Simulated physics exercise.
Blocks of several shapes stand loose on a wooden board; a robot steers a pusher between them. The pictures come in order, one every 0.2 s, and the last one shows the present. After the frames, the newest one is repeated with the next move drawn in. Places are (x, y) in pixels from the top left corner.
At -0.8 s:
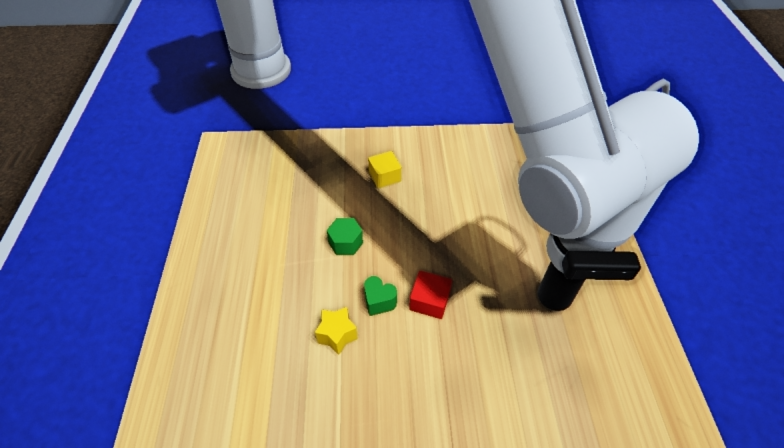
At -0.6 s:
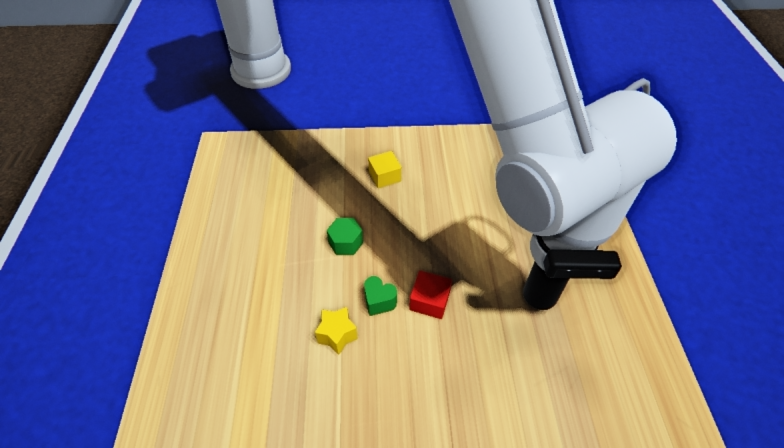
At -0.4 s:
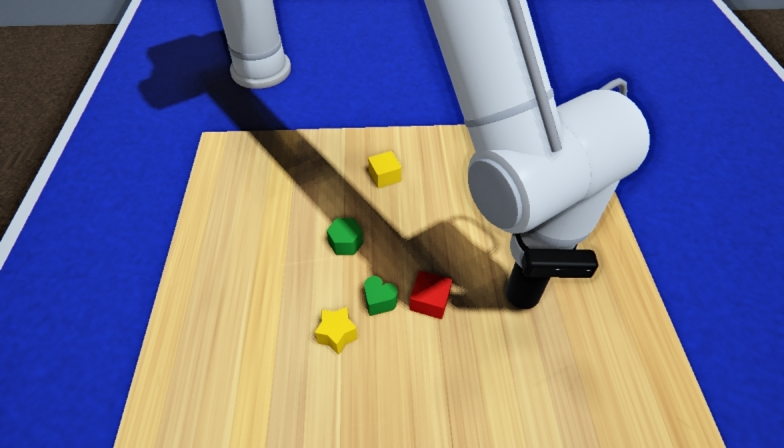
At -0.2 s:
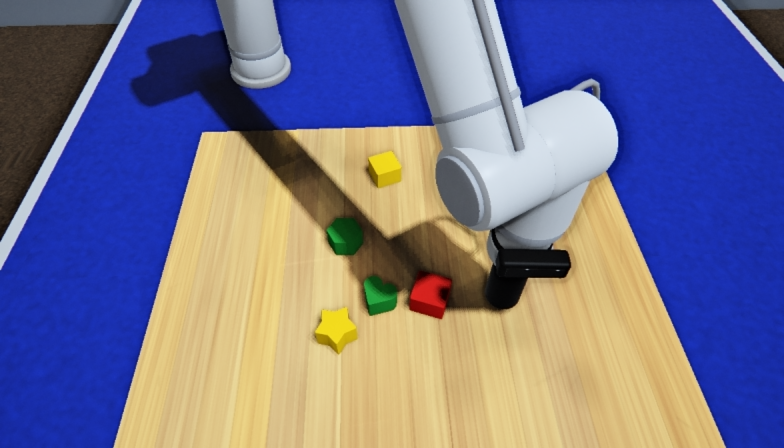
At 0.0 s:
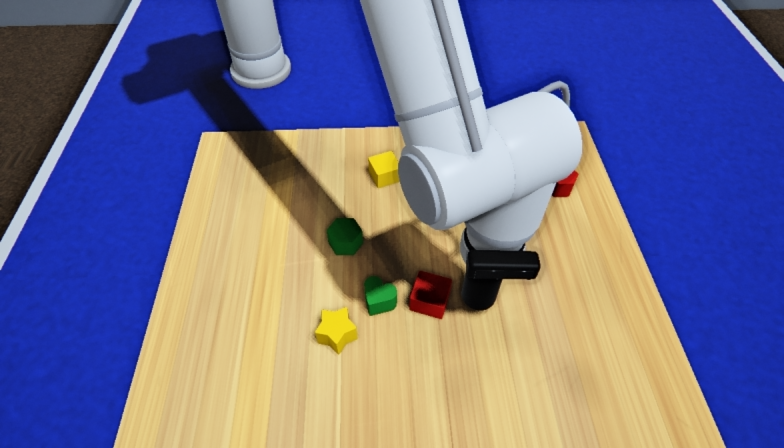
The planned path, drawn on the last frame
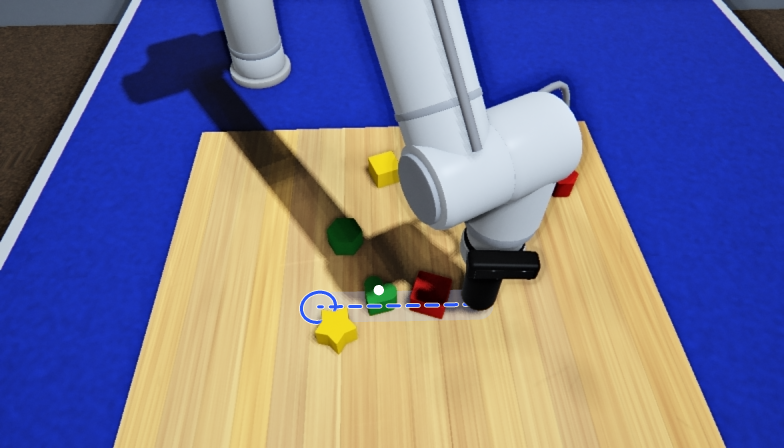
On a wooden board scattered with small yellow, green and red blocks, a robot arm moved its black tip steadily left toward the red block near the middle, while the blocks stayed still.
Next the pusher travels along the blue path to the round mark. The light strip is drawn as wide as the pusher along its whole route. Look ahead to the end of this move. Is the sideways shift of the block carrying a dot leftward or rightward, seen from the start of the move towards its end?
It gets pushed right.
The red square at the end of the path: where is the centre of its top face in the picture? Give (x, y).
Its top centre is at about (281, 290).
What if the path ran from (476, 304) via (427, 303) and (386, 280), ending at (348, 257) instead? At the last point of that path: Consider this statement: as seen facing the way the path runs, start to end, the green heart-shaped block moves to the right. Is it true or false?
That claim is false.
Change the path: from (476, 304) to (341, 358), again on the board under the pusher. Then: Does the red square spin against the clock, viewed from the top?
I expect not.
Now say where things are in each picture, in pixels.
In the first frame, pusher tip at (554, 297); block tops, yellow star-shaped block at (335, 324); green hexagonal block at (344, 230); green heart-shaped block at (379, 290); red square at (431, 288).
In the second frame, pusher at (540, 296); blocks unchanged.
In the third frame, pusher at (522, 295); blocks unchanged.
In the fourth frame, pusher at (502, 295); blocks unchanged.
In the fifth frame, pusher at (478, 296); yellow star-shaped block at (335, 324); green hexagonal block at (344, 230); green heart-shaped block at (379, 290); red square at (431, 288).
Path on the board, from (476, 304) directly to (319, 307); the dot is on the green heart-shaped block.
The first path, step by step. One third of the way, pusher at (424, 298); green heart-shaped block at (356, 289), turned 40° clockwise; red square at (389, 293), turned 20° anticlockwise.
Two thirds of the way, pusher at (371, 298); yellow star-shaped block at (323, 326), turned 55° anticlockwise; green heart-shaped block at (306, 284), turned 65° clockwise; red square at (335, 293), turned 15° anticlockwise.
At the end, pusher at (317, 299); yellow star-shaped block at (322, 327), turned 65° anticlockwise; green hexagonal block in place; green heart-shaped block at (258, 274), turned 80° clockwise; red square at (281, 290).
